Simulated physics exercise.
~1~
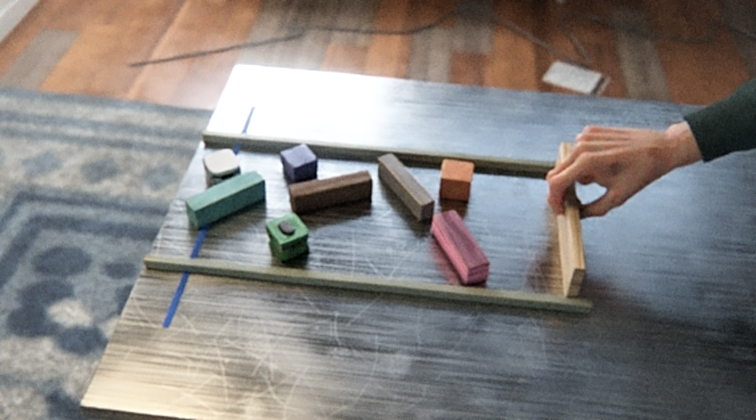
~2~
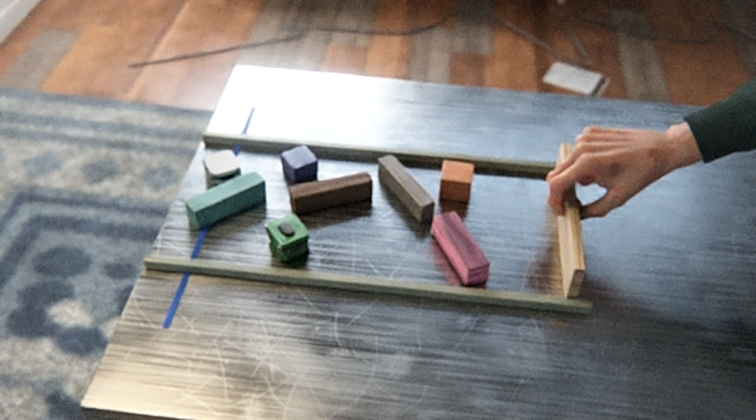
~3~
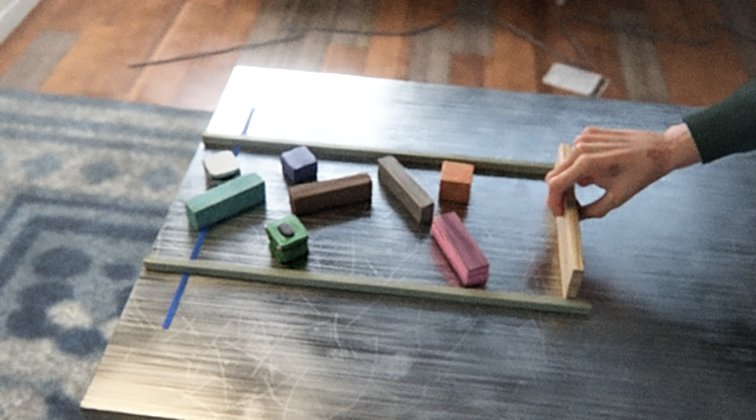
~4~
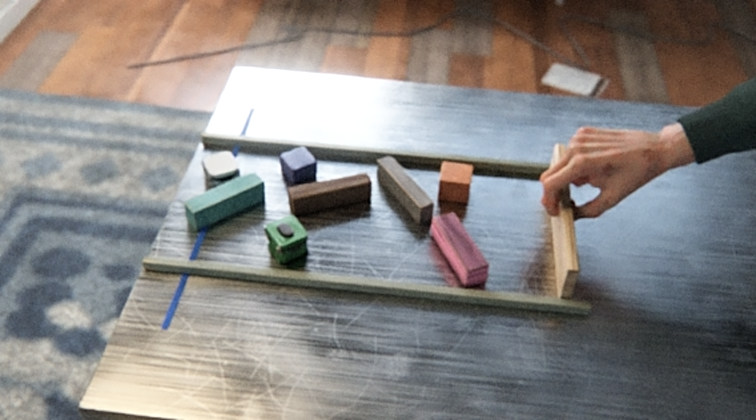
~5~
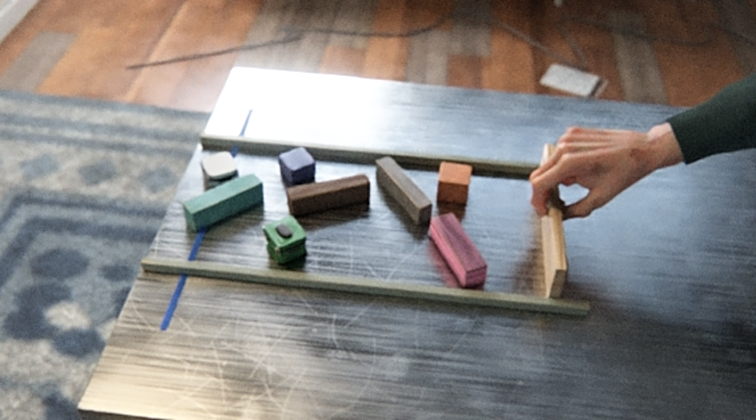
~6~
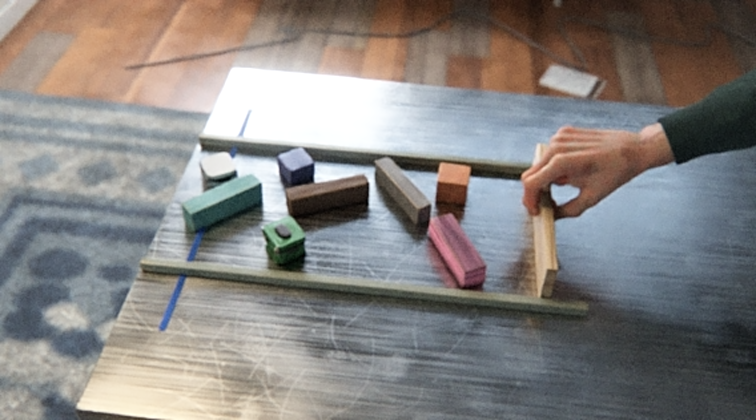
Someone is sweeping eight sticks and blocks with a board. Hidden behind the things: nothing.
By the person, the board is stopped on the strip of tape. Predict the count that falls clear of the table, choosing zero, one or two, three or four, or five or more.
Lost: Three or four.
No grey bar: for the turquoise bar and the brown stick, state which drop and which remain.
The turquoise bar falls, the brown stick holds on.
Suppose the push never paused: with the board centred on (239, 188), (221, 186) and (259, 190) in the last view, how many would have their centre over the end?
The counts: 2, 4 and 1.
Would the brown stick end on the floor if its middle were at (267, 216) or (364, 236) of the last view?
In turn it falls; holds on.
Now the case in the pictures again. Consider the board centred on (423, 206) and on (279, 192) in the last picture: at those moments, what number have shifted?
I count 3 first and 8 after.
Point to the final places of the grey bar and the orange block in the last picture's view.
In the last picture the grey bar sits around (184, 168) and the orange block around (210, 161).
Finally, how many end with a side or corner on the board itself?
The count is 2.
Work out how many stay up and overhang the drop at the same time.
So the number is 2.
Soon after, none off yet; white case at rest near (219, 173); turquoise bar at rest near (223, 201); blue block at rest near (296, 166).
After that, none off yet; white case at rest near (219, 173); turquoise bar at rest near (222, 201); blue block moving near (286, 164).
And then, none off yet; white case displaced about its own width near (186, 162); turquoise bar displaced a little near (182, 195); blue block displaced well along near (218, 152).
In the end, the number that fall off is three or four; gone, brown stick, blue block, turquoise bar and white case.
